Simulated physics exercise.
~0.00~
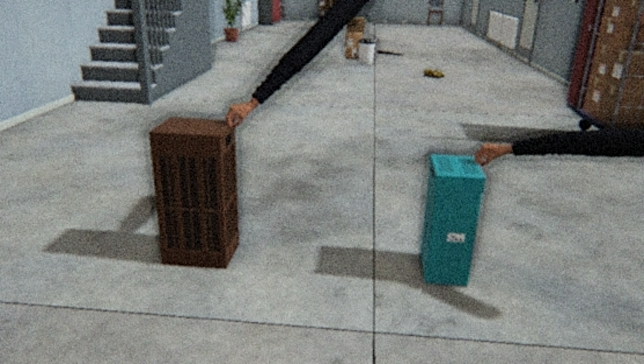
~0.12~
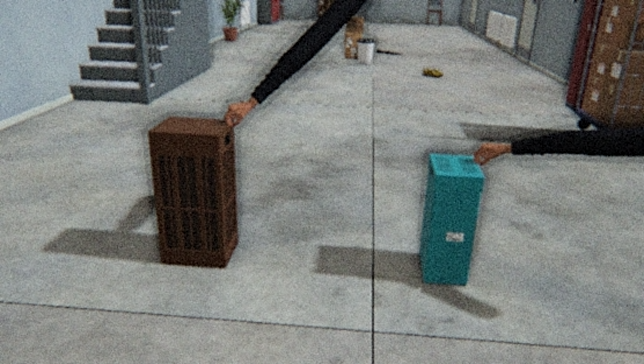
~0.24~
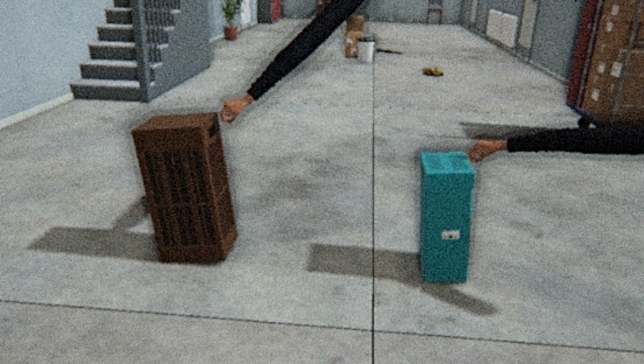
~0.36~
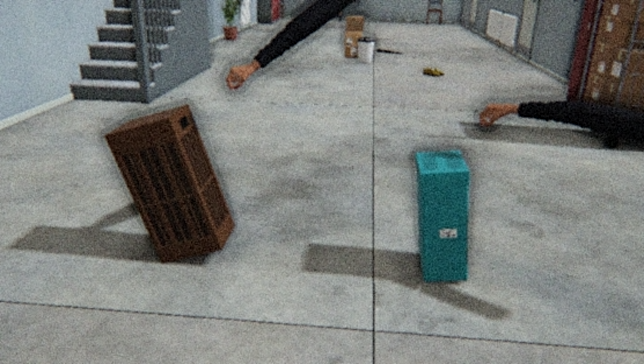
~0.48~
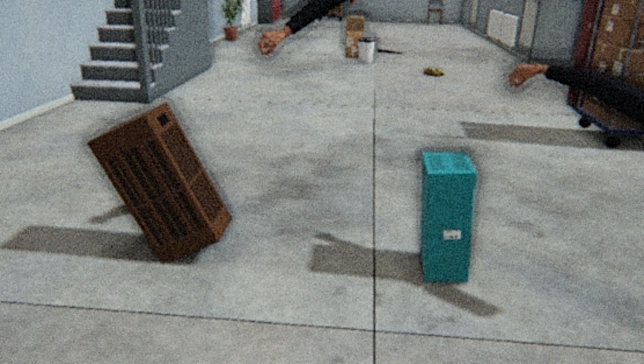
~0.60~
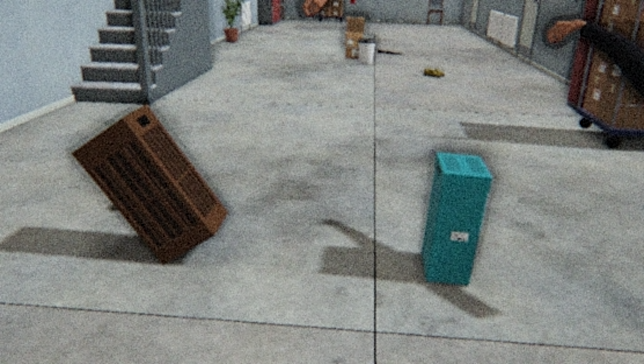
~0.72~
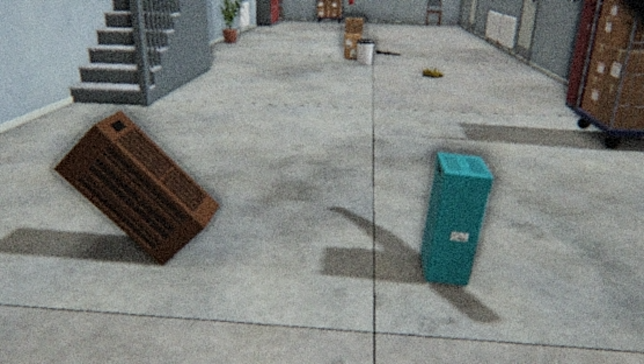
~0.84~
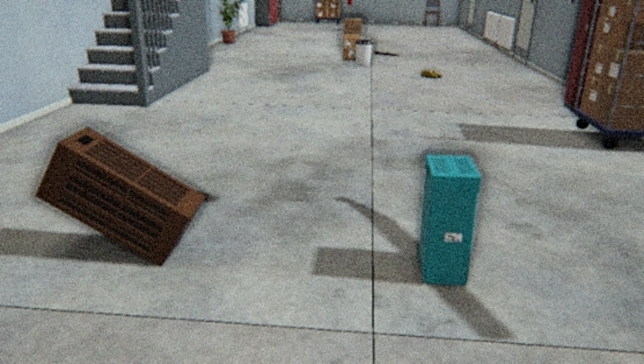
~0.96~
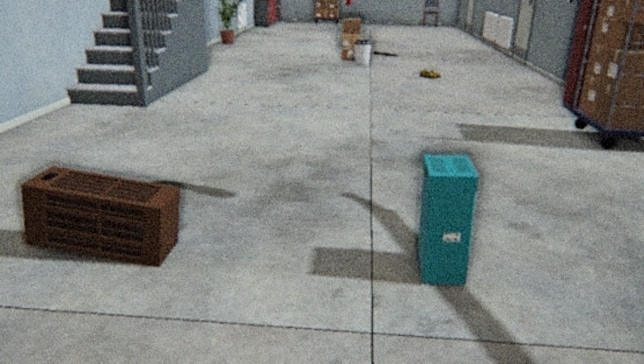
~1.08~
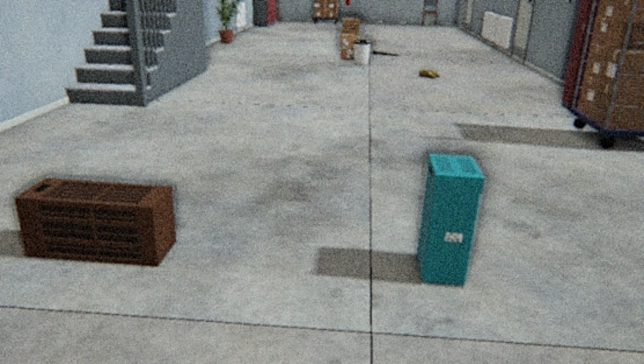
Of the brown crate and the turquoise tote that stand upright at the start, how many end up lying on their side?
One of them does. The brown crate ends up on its side, while the turquoise tote stays standing.
To begin with, a tall brown crate and a slimmer turquoise tote stand upright on a concrete floor, each with a dark-sleeved arm reaching to its top. The brown crate starts tipping to the left as the hands let go and draw back out of view. It leans further and further, while the turquoise tote only rocks slightly from side to side on its base. The crate keeps toppling until it drops onto its side at the left. By the end, the brown crate lies on its side and the turquoise tote is still standing.
